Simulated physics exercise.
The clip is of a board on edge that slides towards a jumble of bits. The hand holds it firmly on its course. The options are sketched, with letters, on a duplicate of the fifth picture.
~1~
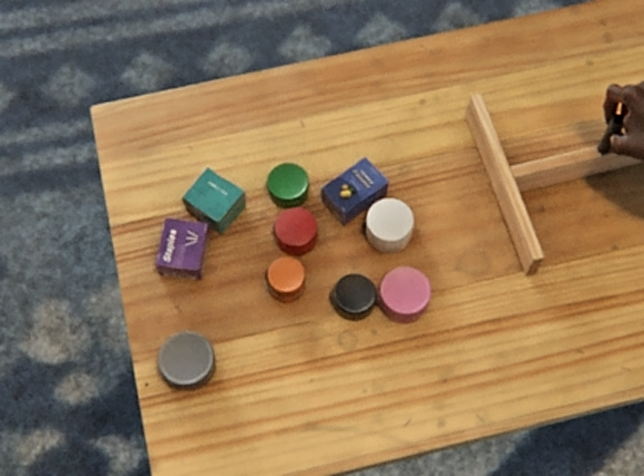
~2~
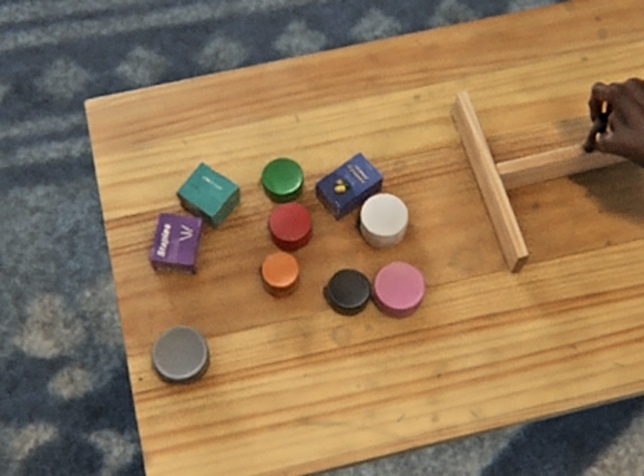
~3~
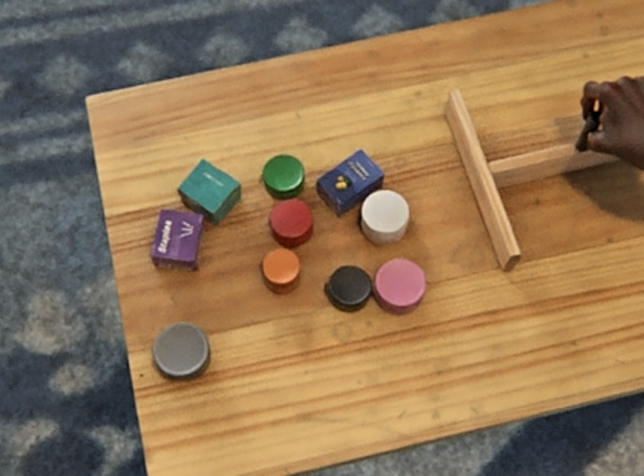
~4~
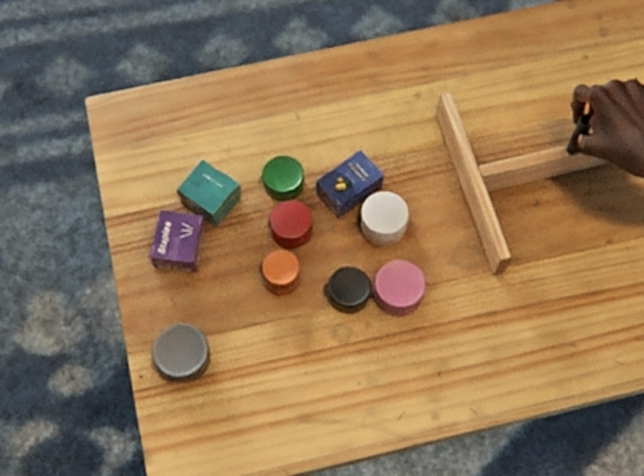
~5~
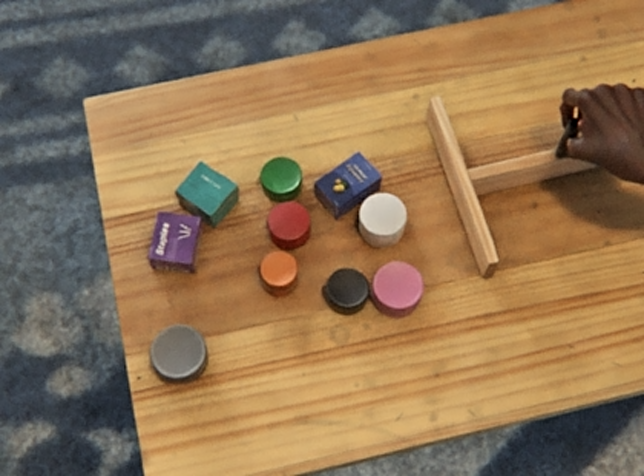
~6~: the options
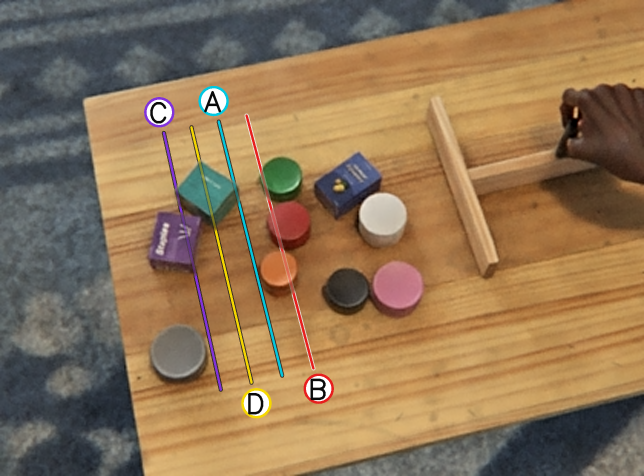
A wooden board on edge, joined to a handle gripped by a hand at the right, slides slowly left across the wooden tabletop towards a loose group of small round tubs and boxes. The gap narrows a little as the hand keeps pushing, while the colourful items stay still, untouched by the board.
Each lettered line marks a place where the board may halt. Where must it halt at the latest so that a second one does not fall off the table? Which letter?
Line C.
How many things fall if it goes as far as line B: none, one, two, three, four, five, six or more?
The count is none.
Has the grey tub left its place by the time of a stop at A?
No.
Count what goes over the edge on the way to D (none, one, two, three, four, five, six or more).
The count is none.
On the marked copy, A at (249, 241); B at (278, 235); C at (191, 254); D at (220, 247).
With C. Early on, board (367, 197); pink tub (362, 299); green tub (273, 178).
Further on, board (270, 218); purple box (161, 241); turquoise box (170, 186).
At the end, board (191, 236); purple box over the edge; turquoise box (109, 184); one fallen.
As for the rest, A is within the limit but short; B is within the limit but short; D is within the limit but short.
